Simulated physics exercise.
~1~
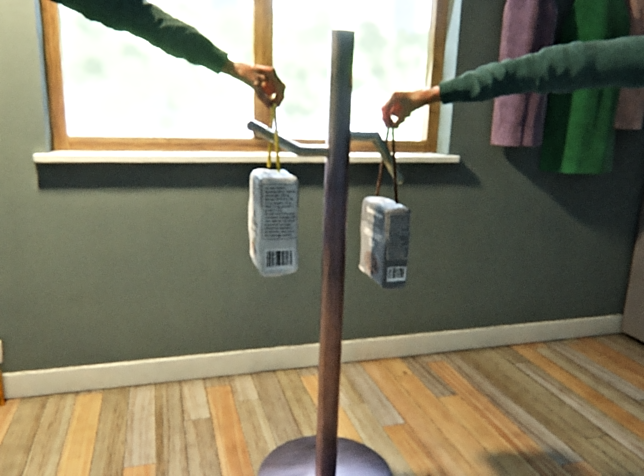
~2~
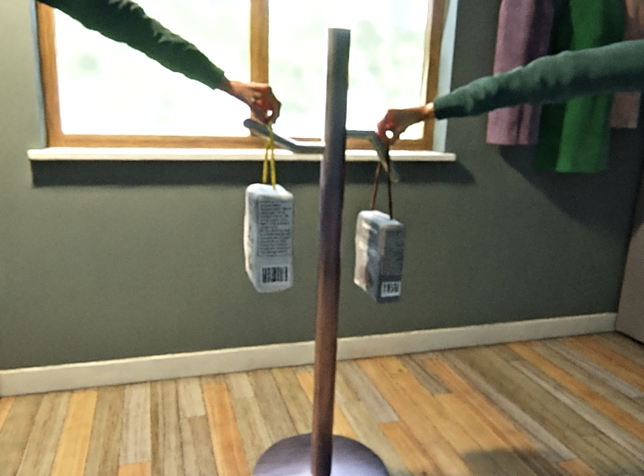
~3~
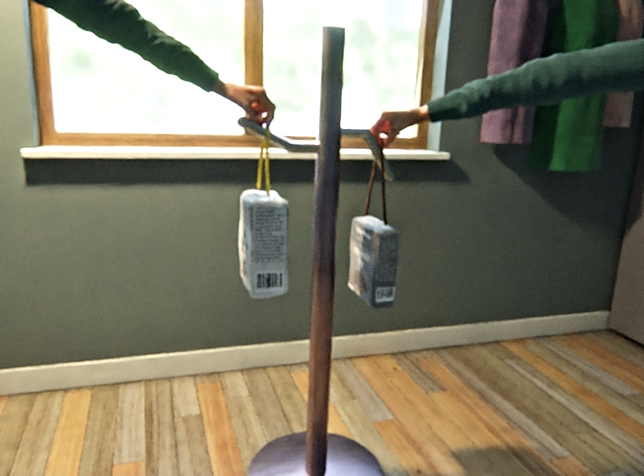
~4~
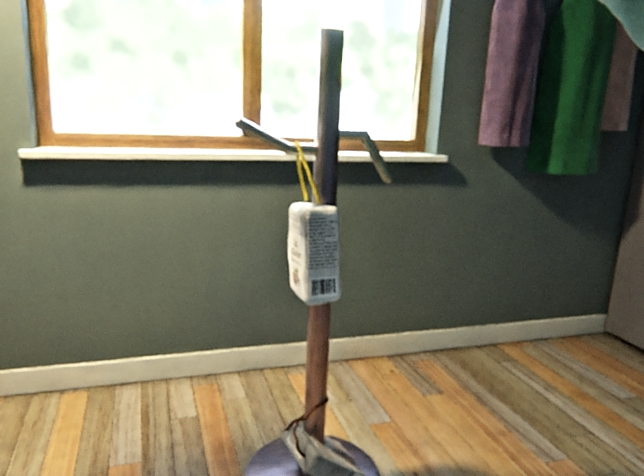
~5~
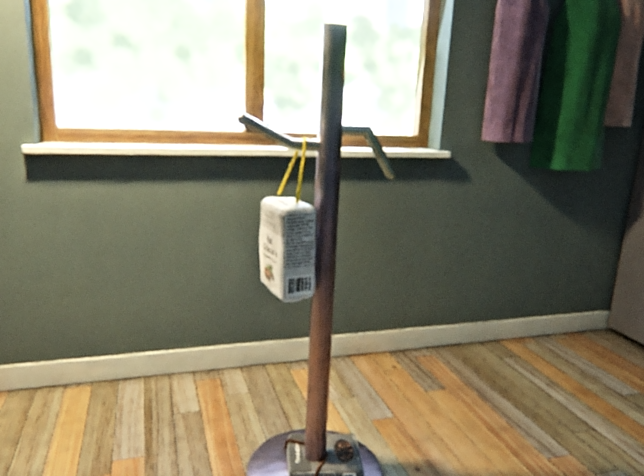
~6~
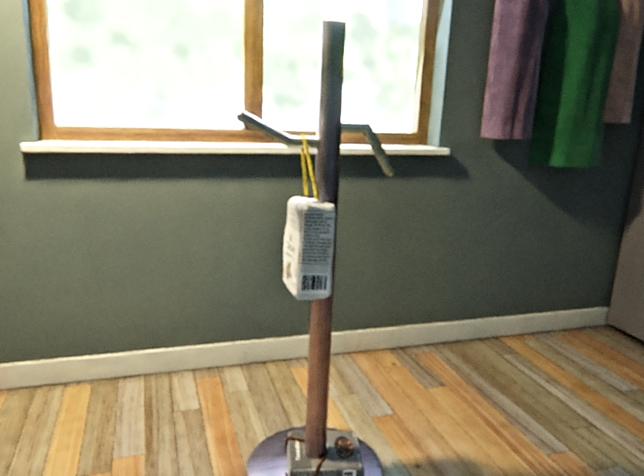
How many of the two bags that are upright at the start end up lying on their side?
One of them does. The grey bag ends up on its side at the foot of the stand, while the white sack stays hanging upright.
